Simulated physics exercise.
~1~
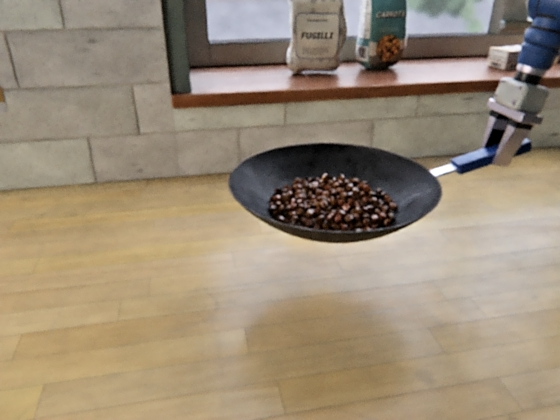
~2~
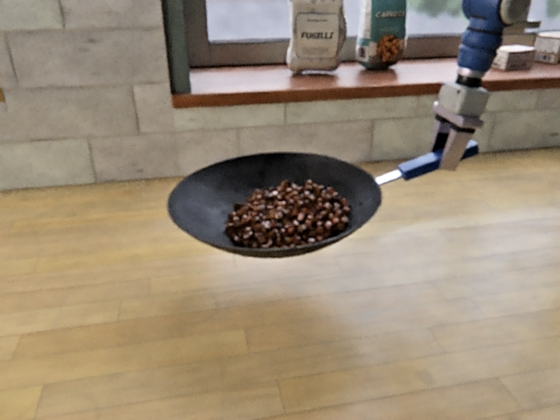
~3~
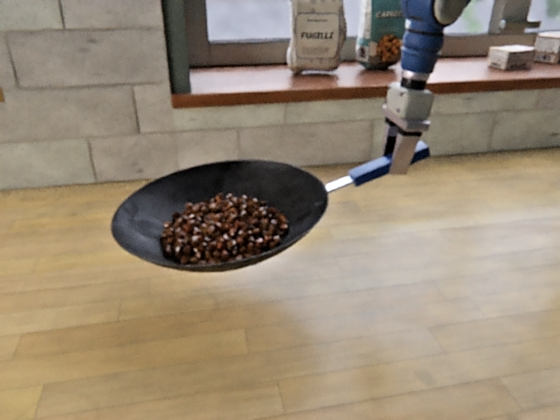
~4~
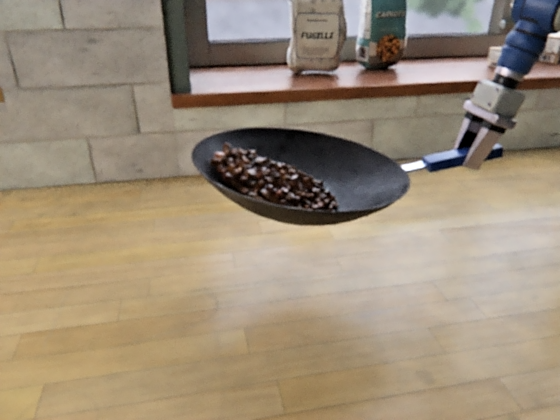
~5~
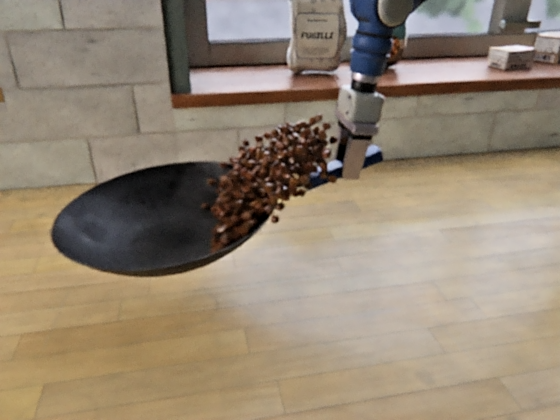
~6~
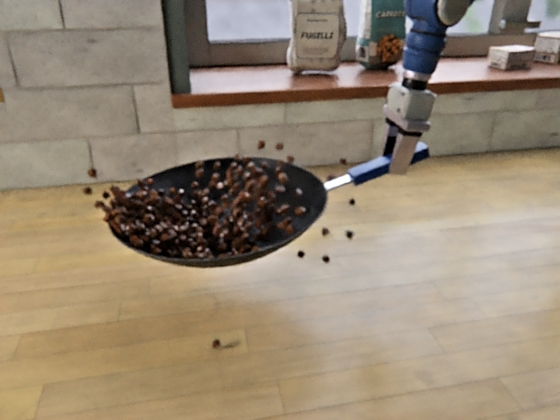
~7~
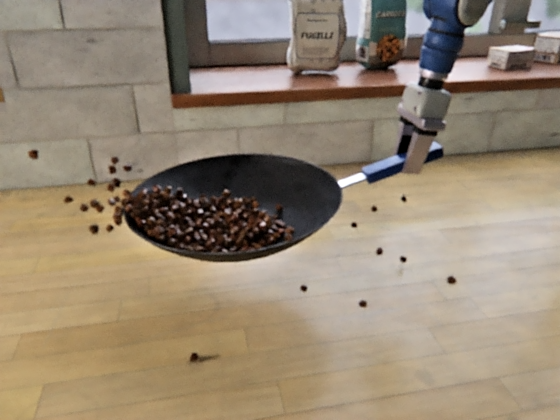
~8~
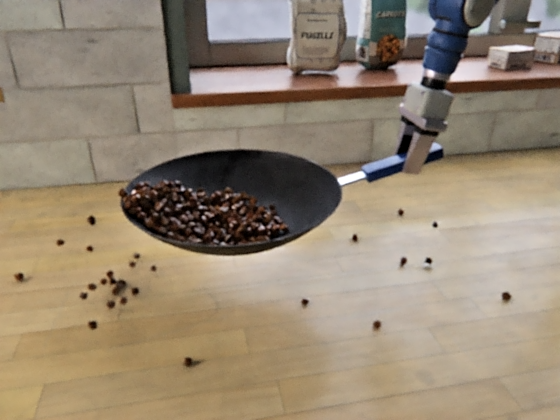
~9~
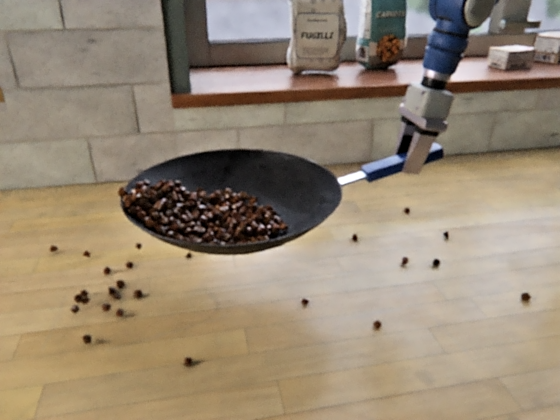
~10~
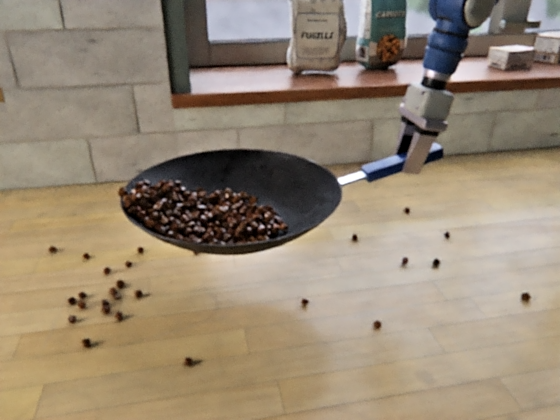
Brown pellets leapt up in a dark wok as a robot arm swung it left, then right, then sharply left and back again, scattering some onto the wooden surface, and the wok ended still in the air with most of them heaped inside.
